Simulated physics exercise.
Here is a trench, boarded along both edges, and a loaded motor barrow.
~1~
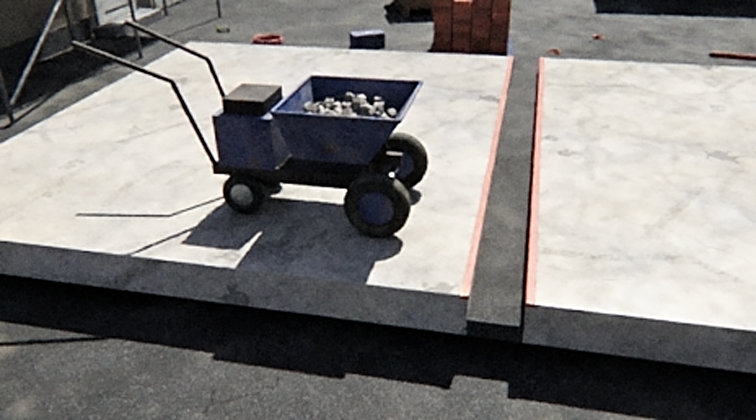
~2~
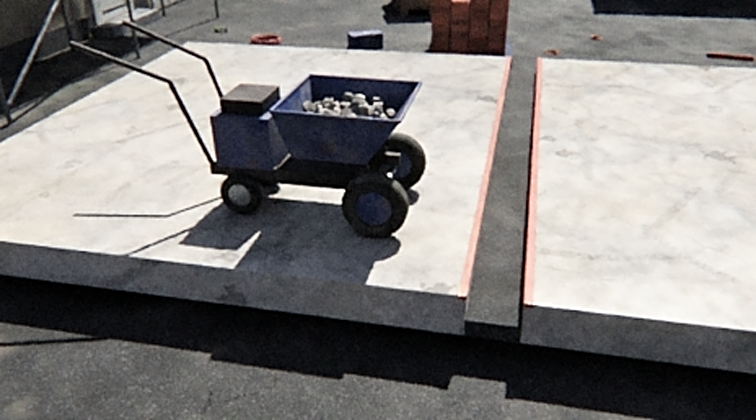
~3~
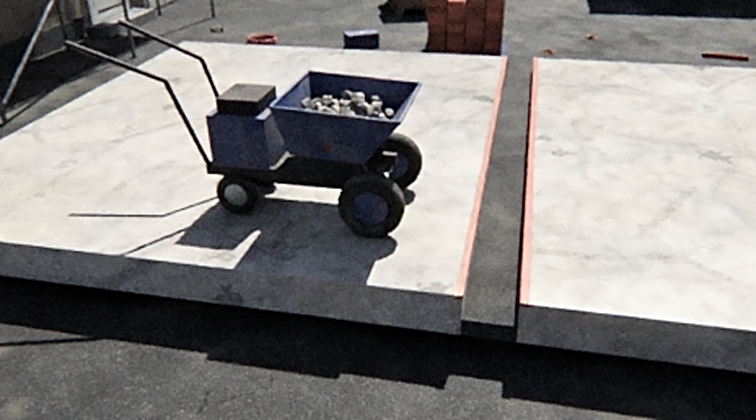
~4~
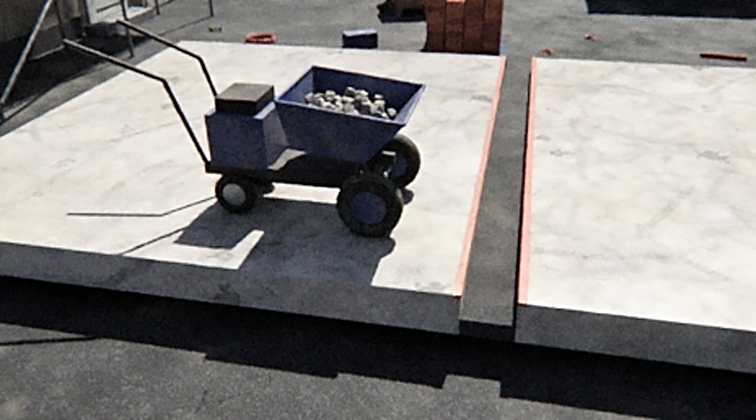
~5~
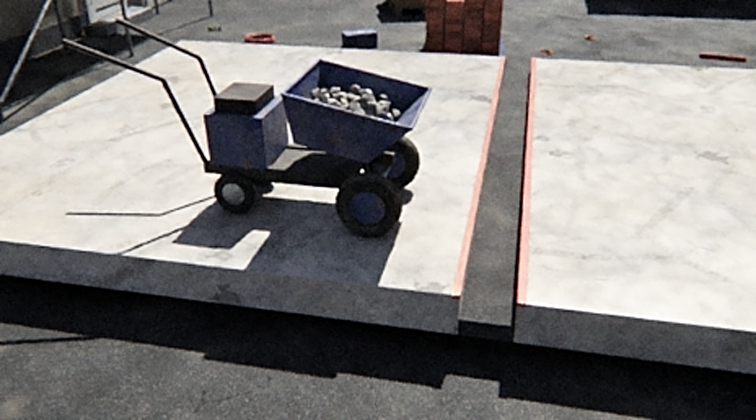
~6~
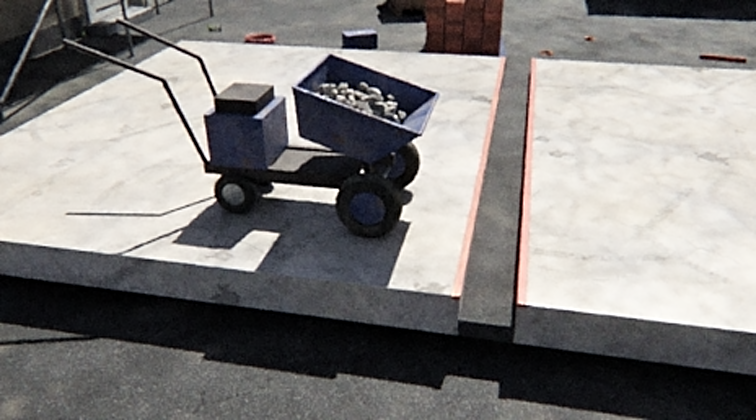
At the start, a blue motor barrow loaded with broken stones stands on a pale slab, its skip level, left of a narrow trench edged with orange boards. The view shifts very slightly, then the skip tilts gradually toward the right, ending clearly tipped with the stones still inside.
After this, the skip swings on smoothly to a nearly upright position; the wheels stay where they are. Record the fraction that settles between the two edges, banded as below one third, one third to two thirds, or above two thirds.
Amount in the trench: High, above two thirds.
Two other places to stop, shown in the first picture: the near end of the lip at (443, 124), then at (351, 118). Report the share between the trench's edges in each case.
The share would be near 50 percent, and then near 30 percent.
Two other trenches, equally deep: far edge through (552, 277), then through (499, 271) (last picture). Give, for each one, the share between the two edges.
In order, some 100 and some 70 percent.
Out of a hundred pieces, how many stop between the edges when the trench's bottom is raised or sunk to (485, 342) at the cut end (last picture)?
Around 100 percent.
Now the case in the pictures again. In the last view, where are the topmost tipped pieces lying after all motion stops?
Around (483, 212).
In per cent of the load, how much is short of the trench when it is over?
It works out to close to 10 per cent.
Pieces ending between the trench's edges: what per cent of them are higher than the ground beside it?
I'd put it near 15 in a hundred.
Shortly afterwards, skip tipped steeply; the whole lot in the skip.
Next, skip tipped steeply; all but a few in the skip; a little in or heaped over the trench; only a few falling.
Some moments later, skip tipped right over; near a quarter in the skip; only a few short of the trench; the bulk in or heaped over the trench; only a few beyond it.
In the end, skip tipped right over; a little short of the trench; all but a few in or heaped over the trench; only a few beyond it.
